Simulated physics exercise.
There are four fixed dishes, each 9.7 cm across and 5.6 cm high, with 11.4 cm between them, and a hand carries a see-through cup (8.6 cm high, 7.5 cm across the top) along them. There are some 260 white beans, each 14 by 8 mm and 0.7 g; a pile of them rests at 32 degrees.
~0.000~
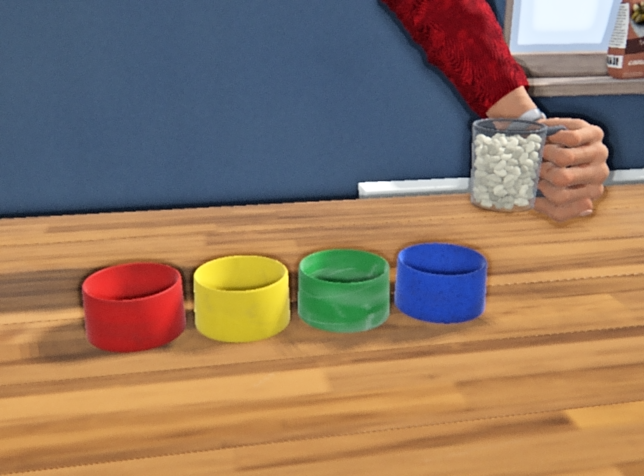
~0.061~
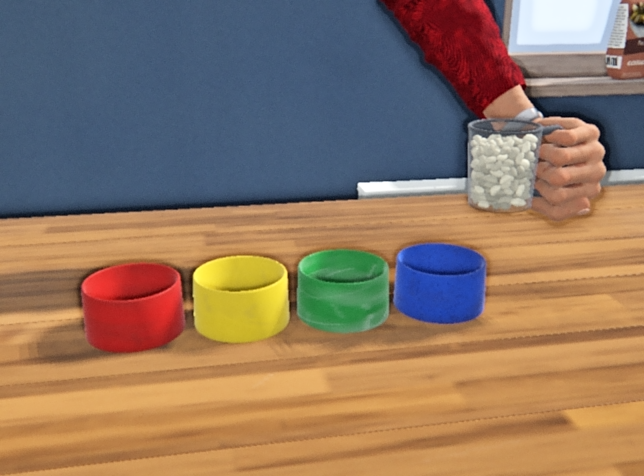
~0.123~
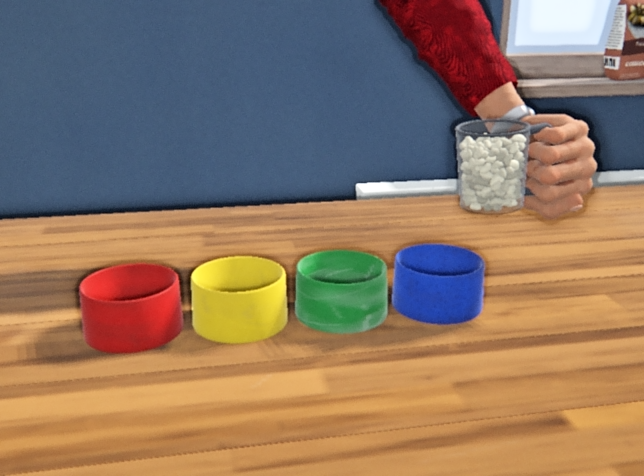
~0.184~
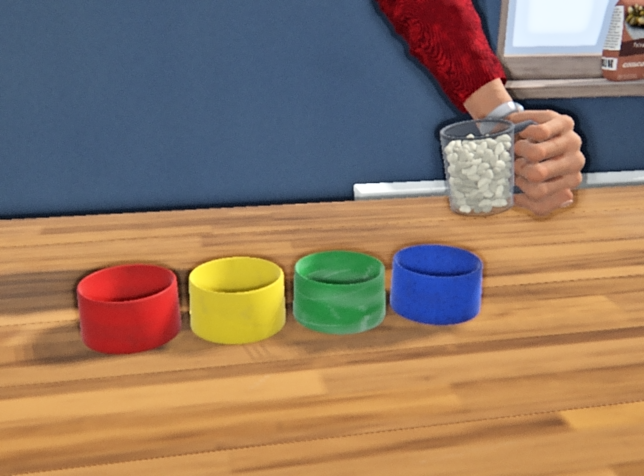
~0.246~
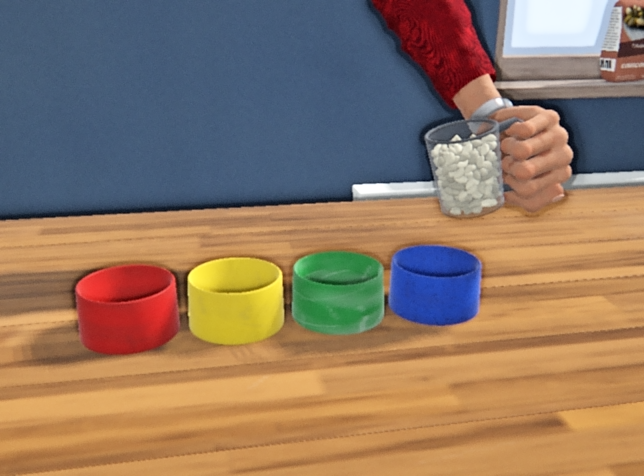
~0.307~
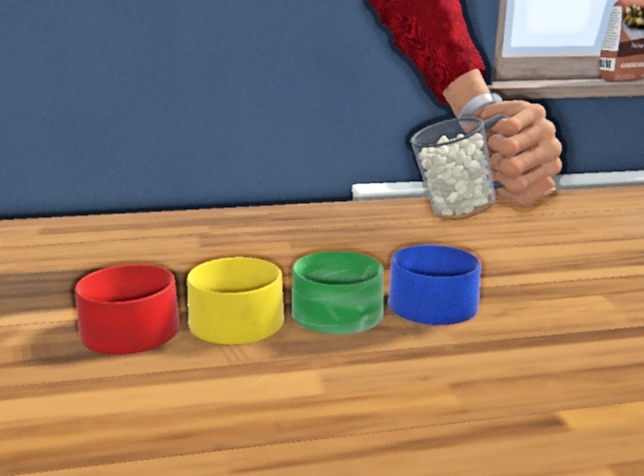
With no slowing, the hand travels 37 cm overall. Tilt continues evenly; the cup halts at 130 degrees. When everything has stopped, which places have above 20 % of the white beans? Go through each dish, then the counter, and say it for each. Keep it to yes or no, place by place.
Place by place: Red yes, blue no, green no, yellow no, counter no.
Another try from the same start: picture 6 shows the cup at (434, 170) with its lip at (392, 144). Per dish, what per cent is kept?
The red dish keeps 90, the blue dish 0, the green dish 0 and the yellow dish 0.
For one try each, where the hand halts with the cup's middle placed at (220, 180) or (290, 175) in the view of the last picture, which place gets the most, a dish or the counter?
Most lands at red on the first run and at yellow on the second.
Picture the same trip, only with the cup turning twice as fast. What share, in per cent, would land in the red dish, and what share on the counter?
Result: Red dish 0, counter 30.
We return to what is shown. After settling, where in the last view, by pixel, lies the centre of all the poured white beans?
After settling, the middle sits near (121, 313).
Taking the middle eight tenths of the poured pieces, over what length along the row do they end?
That stretch measures near 8 centimetres.
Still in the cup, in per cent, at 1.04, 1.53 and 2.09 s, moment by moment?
It goes roughly like this: 100, 80, 0 per cent.
After 1.04 s, tilt 70 degrees; cup holds 100 %.
After 1.53 s, tilt 105 degrees; cup holds 80 %, yellow 5 %.
After 2.09 s, tilt 130 degrees; cup holds 0 %, red 85 %, yellow 5 %.
By 2.6 s all is still; red 85 %, blue 0 %, green 0 %, yellow 5 %, counter 10 %.
